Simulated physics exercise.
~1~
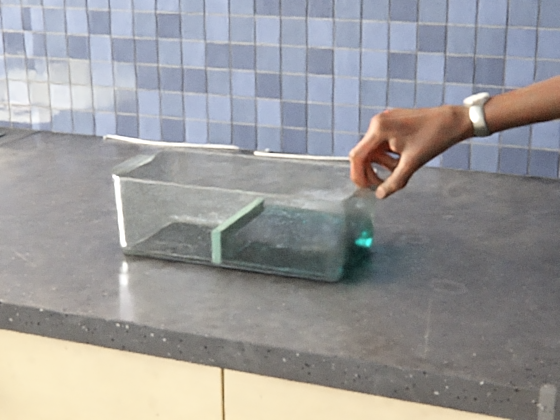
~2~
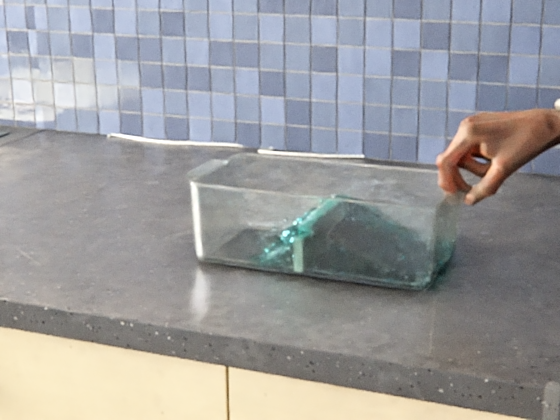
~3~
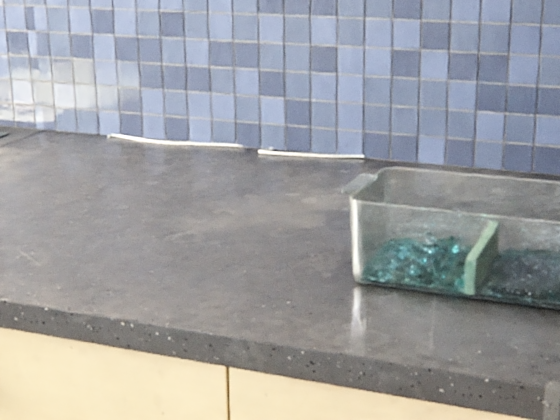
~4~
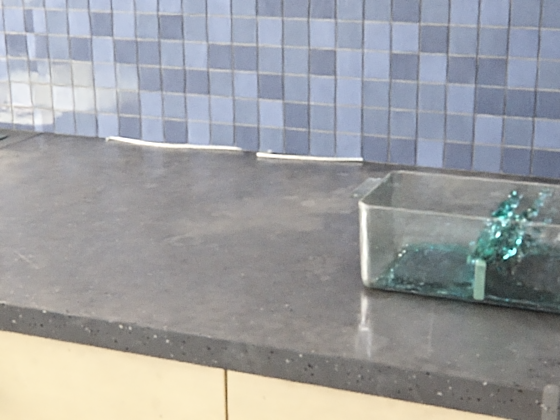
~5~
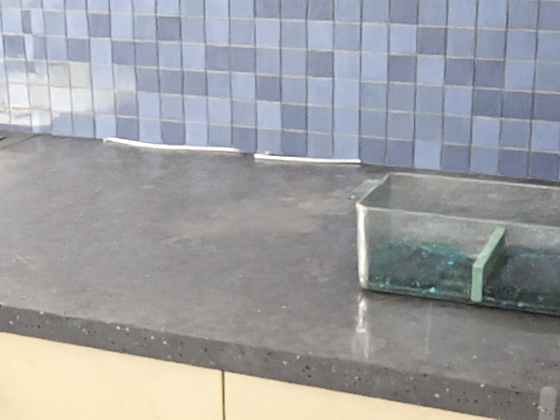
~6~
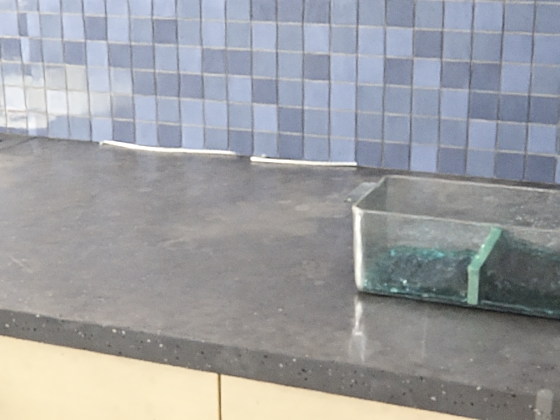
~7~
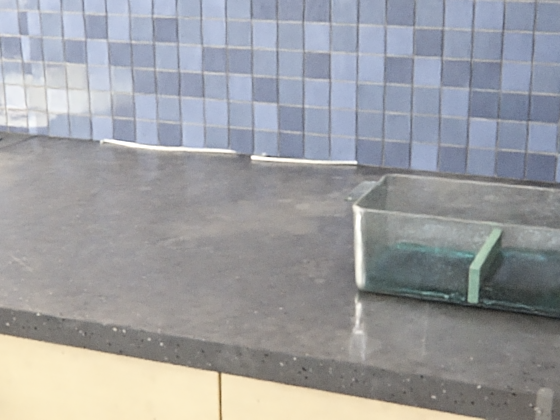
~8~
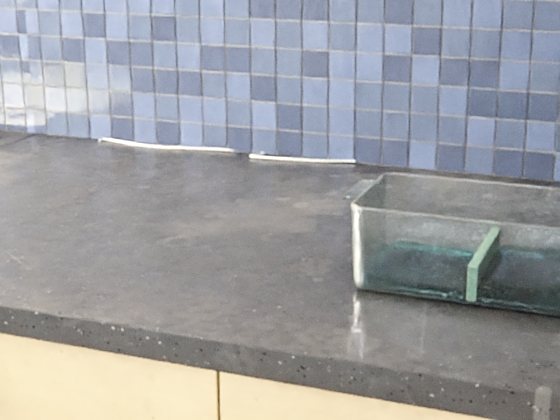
The footage shows a hand pulling a clear, open rectangular tub with a low divider rightward across a gray countertop, sending teal water from the right part surging over into the left. The tub stops, the sloshing subsides, and water rests on both sides.
